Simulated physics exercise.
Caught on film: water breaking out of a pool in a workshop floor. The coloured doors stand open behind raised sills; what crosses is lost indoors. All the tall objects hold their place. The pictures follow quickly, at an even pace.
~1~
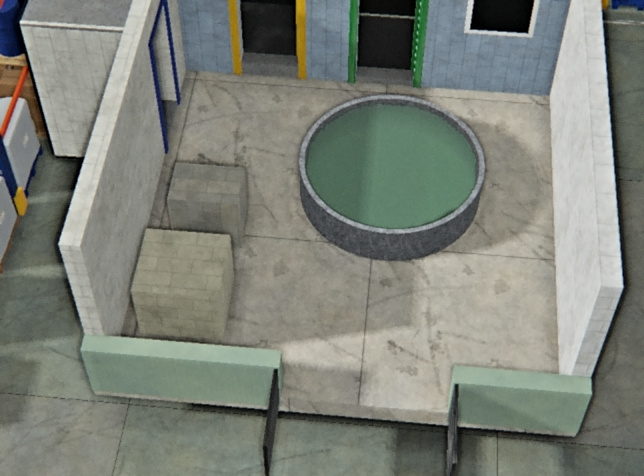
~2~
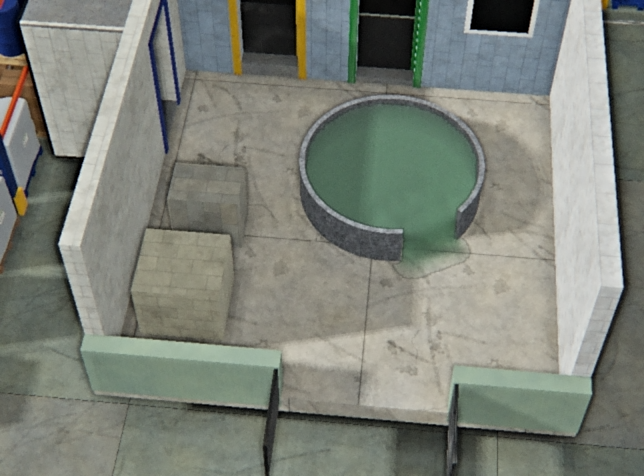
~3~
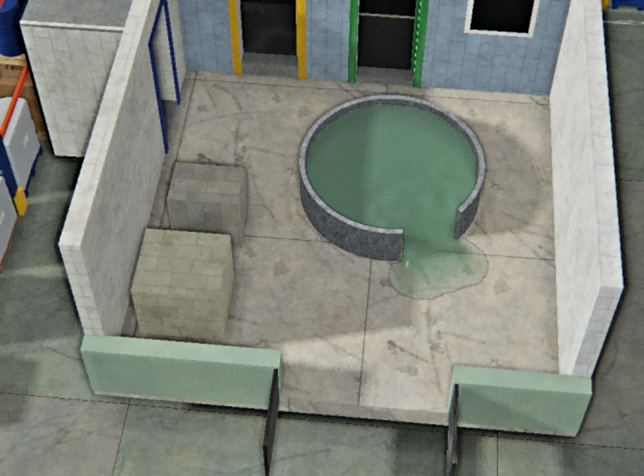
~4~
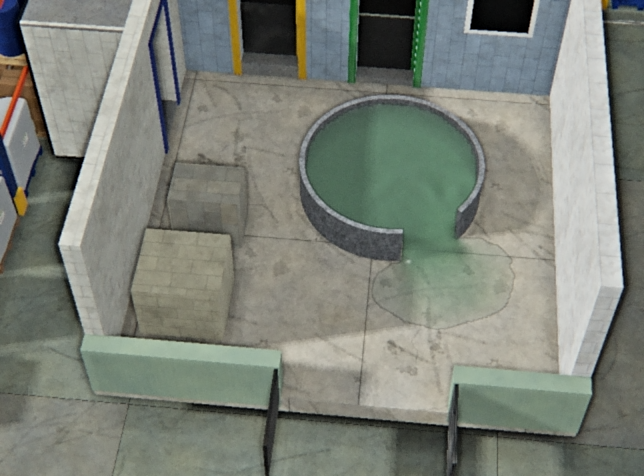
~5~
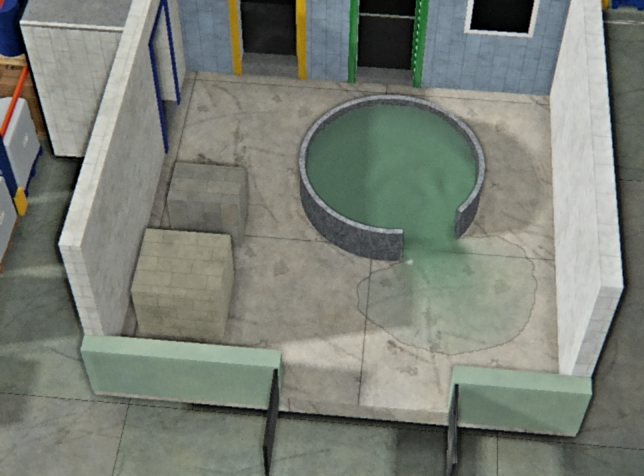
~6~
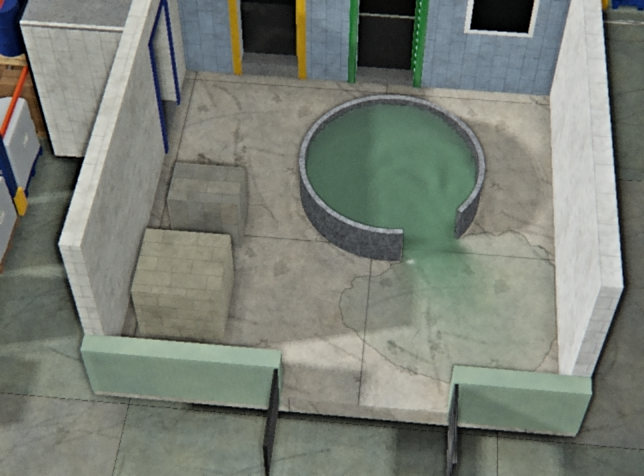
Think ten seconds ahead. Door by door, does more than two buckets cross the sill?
The yellow door admits no more than that; the blue door admits no more than that; the green door admits no more than that.
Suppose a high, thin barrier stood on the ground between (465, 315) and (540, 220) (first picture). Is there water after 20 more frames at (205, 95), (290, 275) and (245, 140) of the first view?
One after the other: Dry, clear, clear.
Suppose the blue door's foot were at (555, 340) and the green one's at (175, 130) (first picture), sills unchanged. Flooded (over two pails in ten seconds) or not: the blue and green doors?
My reading: Blue is over; green is under.
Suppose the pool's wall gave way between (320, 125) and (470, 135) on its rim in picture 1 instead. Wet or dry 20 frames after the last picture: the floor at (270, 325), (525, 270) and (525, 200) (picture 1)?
As listed: No water, flooded, awash.
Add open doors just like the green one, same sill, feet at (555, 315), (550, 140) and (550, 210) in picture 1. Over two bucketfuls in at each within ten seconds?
One after the other: Is over, holds, holds.
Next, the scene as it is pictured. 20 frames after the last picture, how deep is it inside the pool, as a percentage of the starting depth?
Near 56 in a hundred.
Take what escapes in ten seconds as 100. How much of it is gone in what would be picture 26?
Roughly 30 per cent.
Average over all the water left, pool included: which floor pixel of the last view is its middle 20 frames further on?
Around (421, 237).
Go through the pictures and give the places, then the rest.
In the first frame, still water in the round pool at (392, 165).
In the second frame, the front is at (407, 273), out from the gap at (430, 243).
In the third frame, water pours out at (430, 244) and has run to (478, 275).
In the fourth frame, the front is at (500, 302), out from the gap at (430, 244).
In the fifth frame, water pours out at (430, 244) and has run to (504, 337).
In the sixth frame, water pours out at (430, 243) and has run to (523, 369).
A moment on, water covers 25 % of the floor; the yellow door not reached, the blue door not reached, the green door not reached.
Next, water covers 25 % of the floor; the yellow door not reached, the blue door not reached, the green door not reached.
Then, water covers 30 % of the floor; the yellow door not reached, the blue door not reached, the green door not reached.
Later, water covers 55 % of the floor; the yellow door not reached, the blue door not reached, the green door wet at the sill, nothing in.
In the end, water covers 90 % of the floor; the yellow door wet at the sill, nothing in, the blue door wet at the sill, nothing in, the green door wet at the sill, nothing in.
